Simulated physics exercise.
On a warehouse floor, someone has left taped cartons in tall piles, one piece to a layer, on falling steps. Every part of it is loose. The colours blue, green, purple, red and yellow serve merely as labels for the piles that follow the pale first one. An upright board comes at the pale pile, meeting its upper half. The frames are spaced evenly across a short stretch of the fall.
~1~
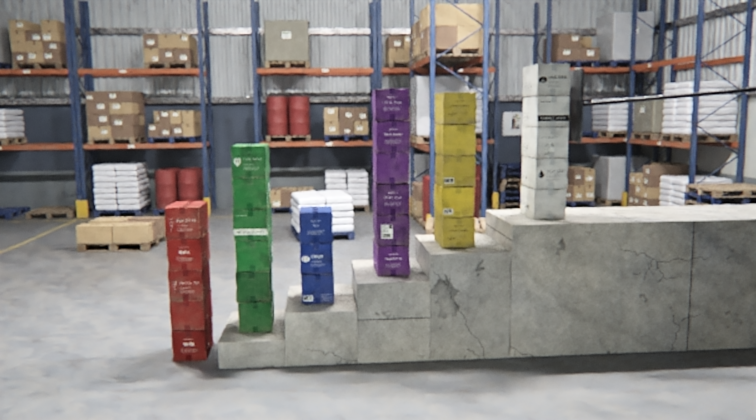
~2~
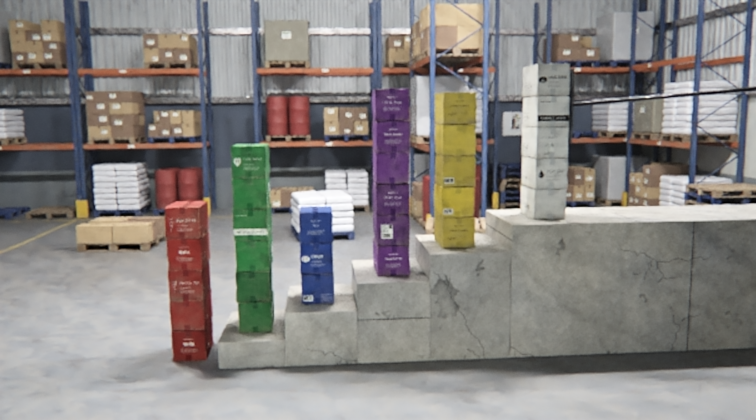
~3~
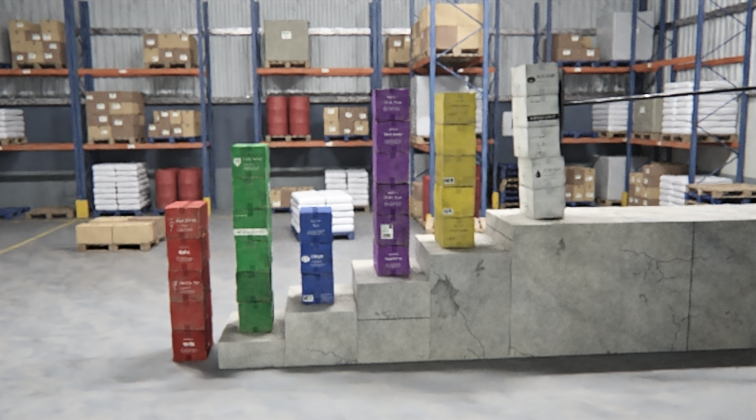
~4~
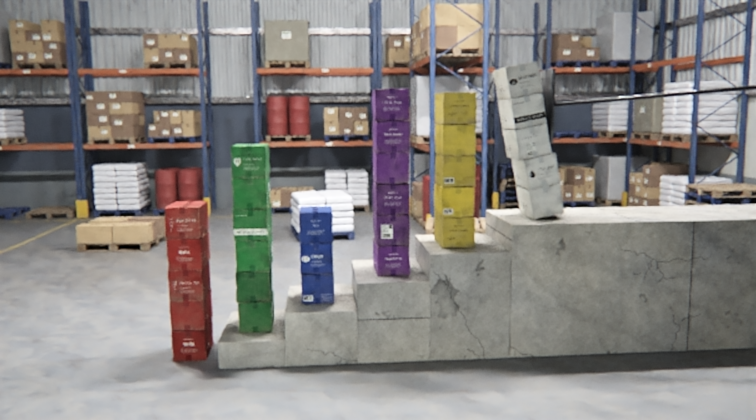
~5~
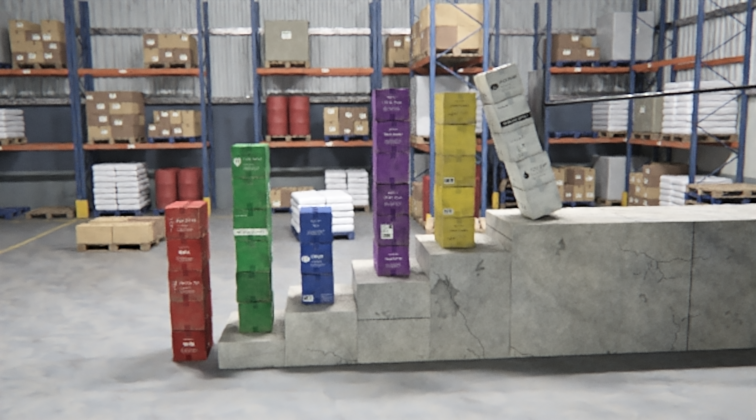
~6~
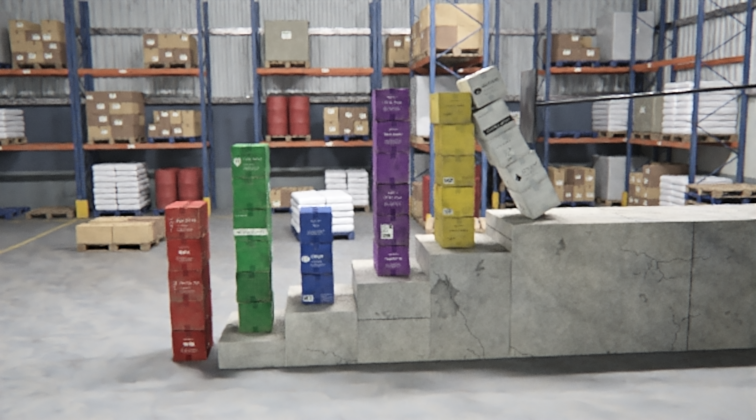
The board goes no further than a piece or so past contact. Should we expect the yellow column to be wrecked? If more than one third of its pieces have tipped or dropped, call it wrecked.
Yes, it is wrecked.
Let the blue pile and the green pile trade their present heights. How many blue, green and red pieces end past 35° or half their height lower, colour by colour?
Blue 5, green 3, red 5.
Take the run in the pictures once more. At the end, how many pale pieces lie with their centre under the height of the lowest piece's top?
Counting the pale pieces gives 5.
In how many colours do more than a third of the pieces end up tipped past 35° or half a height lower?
Going through each colour, the result is 5.
Just after the last frame, 5 of the pale pile down; none of the 5 yellow cartons down (0 of 25 in all colours); top yellow carton tilted a little; top purple carton tilted a little.
A moment on, 5 of the pale pile down; 4 of the 5 yellow cartons down (8 of 25 in all colours); top yellow carton tilted steeply, some two heights lower; top purple carton tilted clearly, about its own height lower.
Further on, 5 of the pale pile down; 4 of the 5 yellow cartons down (18 of 25 in all colours); top yellow carton tilted steeply, some three heights lower; top blue carton tilted steeply, about its own height lower.
Then, 5 of the pale pile down; 4 of the 5 yellow cartons down (21 of 25 in all colours); top yellow carton on its side; top green carton upside down.
When it is over, 5 of the pale pile down; 4 of the 5 yellow cartons down (21 of 25 in all colours); top yellow carton on its side; top green carton upside down. In pixels of the last frame, middles, top yellow carton near (247, 218).
